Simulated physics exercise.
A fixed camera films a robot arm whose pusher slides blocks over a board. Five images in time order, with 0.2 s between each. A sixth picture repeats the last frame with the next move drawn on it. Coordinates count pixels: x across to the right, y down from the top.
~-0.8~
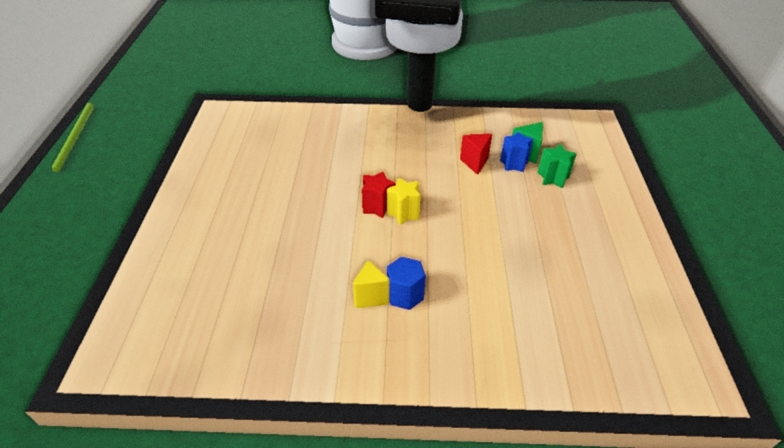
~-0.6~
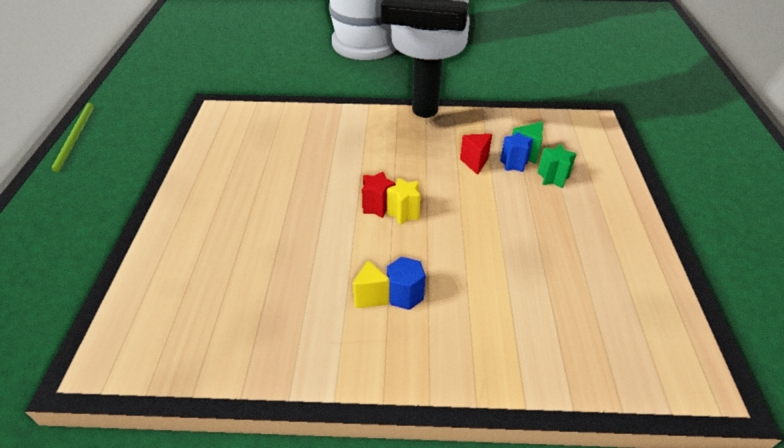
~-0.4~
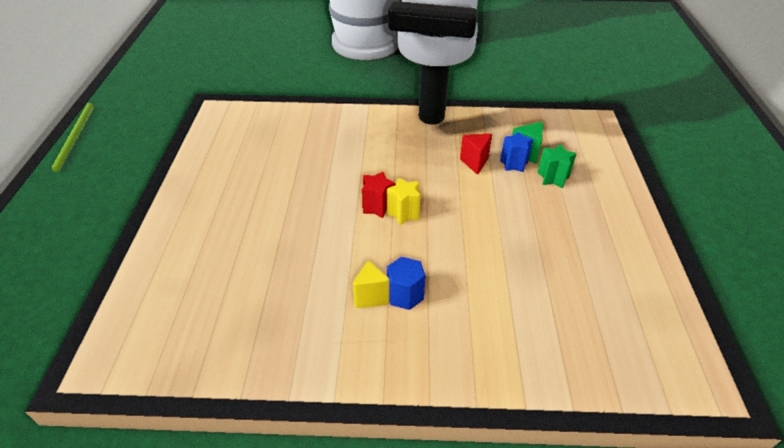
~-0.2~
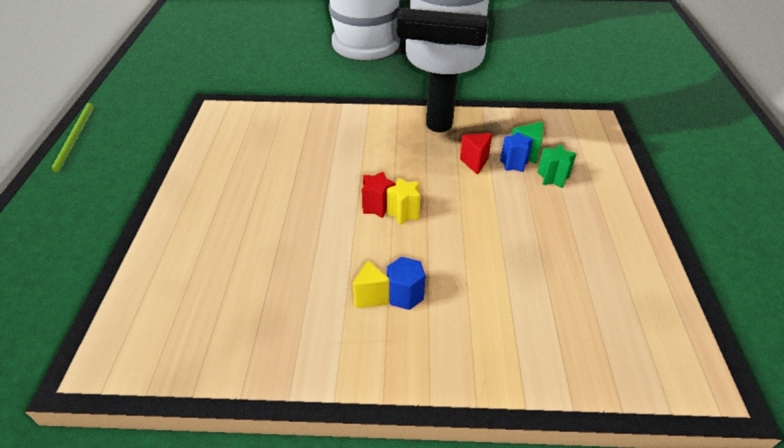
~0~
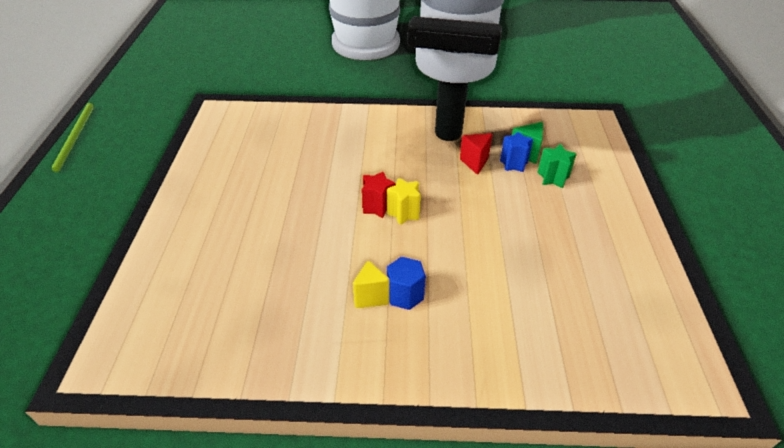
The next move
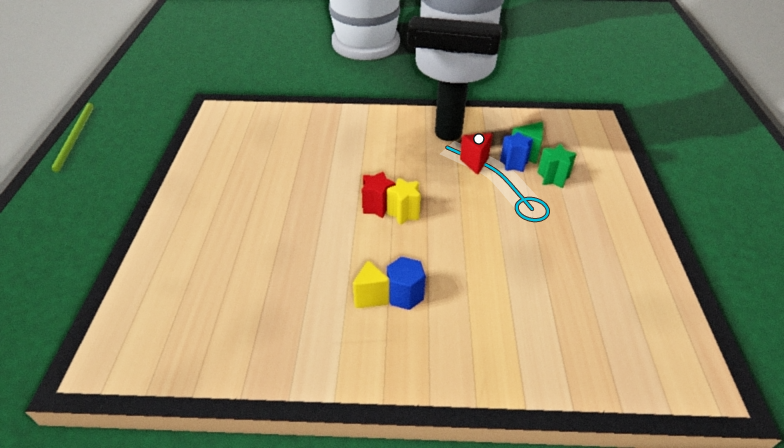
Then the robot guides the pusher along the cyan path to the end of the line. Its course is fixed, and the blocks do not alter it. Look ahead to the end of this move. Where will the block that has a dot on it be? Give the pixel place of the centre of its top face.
The middle of the upper face of the block that has a dot on it will lie at about (559, 200) in the picture.
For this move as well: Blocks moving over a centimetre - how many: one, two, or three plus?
It's going to be two.
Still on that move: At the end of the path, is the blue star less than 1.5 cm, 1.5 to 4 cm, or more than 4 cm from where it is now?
My prediction: Between 1.5 and 4 cm.
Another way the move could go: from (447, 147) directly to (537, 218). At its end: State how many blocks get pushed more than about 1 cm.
Just one will move.
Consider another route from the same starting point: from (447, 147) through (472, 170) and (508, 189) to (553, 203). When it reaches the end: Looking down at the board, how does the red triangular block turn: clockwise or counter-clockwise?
If we look at it from overhead, the red triangular block pivots counter-clockwise.
The drawn path runs from (447, 147) through (480, 162) and (509, 183) to (532, 209); the dot is on the red triangular block.
On the path given first. One third of the way, pusher (483, 149); red triangular block (502, 150), turned 25° anticlockwise.
Two thirds of the way, pusher (512, 170); red triangular block (532, 172), turned 30° anticlockwise; blue star (534, 145), turned 65° anticlockwise; green star (563, 154).
At the end, pusher (536, 196); red triangular block (559, 200), turned 35° anticlockwise; blue star (534, 145), turned 65° anticlockwise; green triangular block not moved; green star (563, 154).
